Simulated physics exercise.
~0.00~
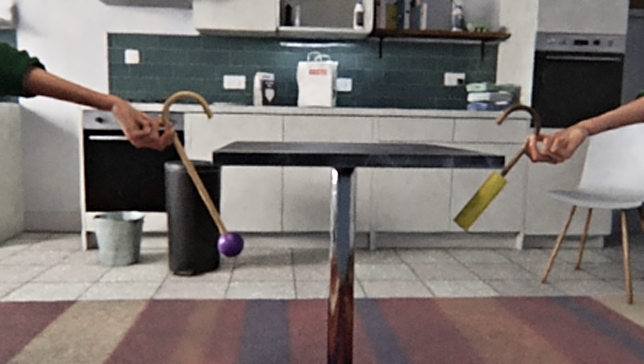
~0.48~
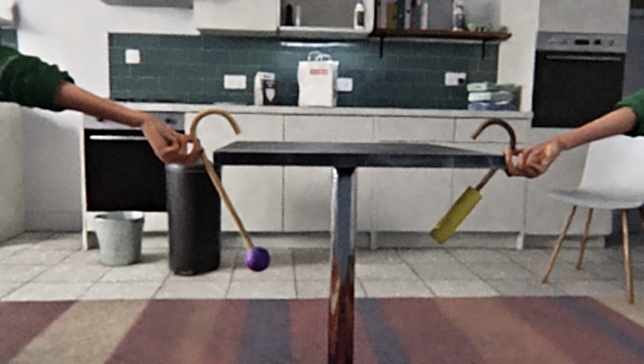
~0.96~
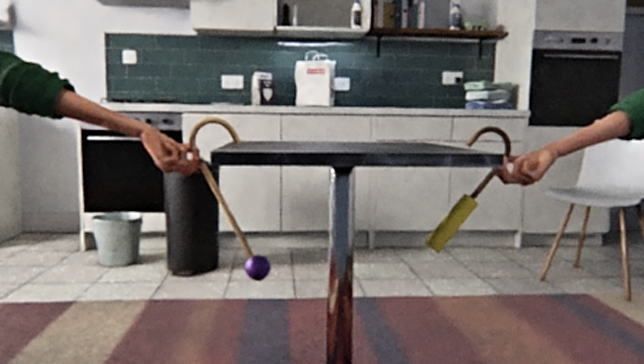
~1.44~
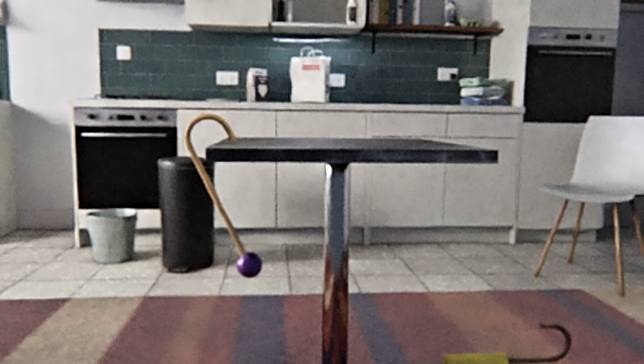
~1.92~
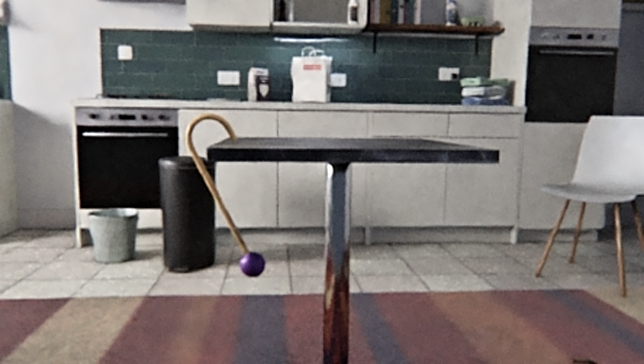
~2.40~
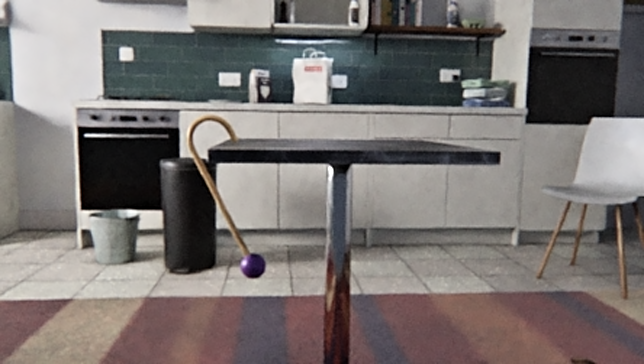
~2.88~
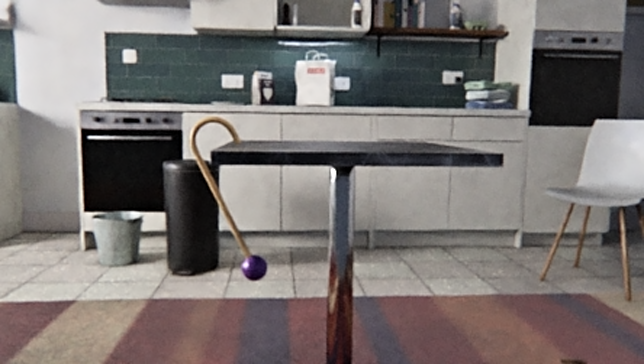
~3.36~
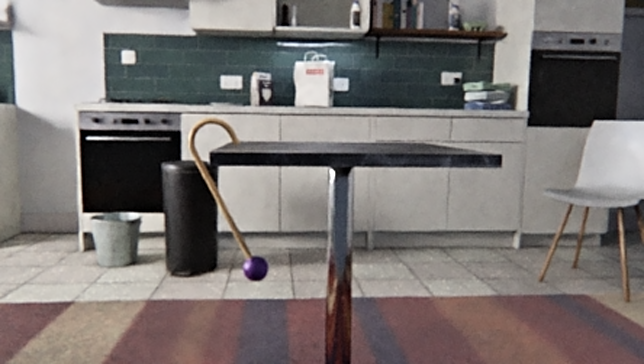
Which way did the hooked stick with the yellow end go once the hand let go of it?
It went down, dropping from the right edge of the table to the floor.
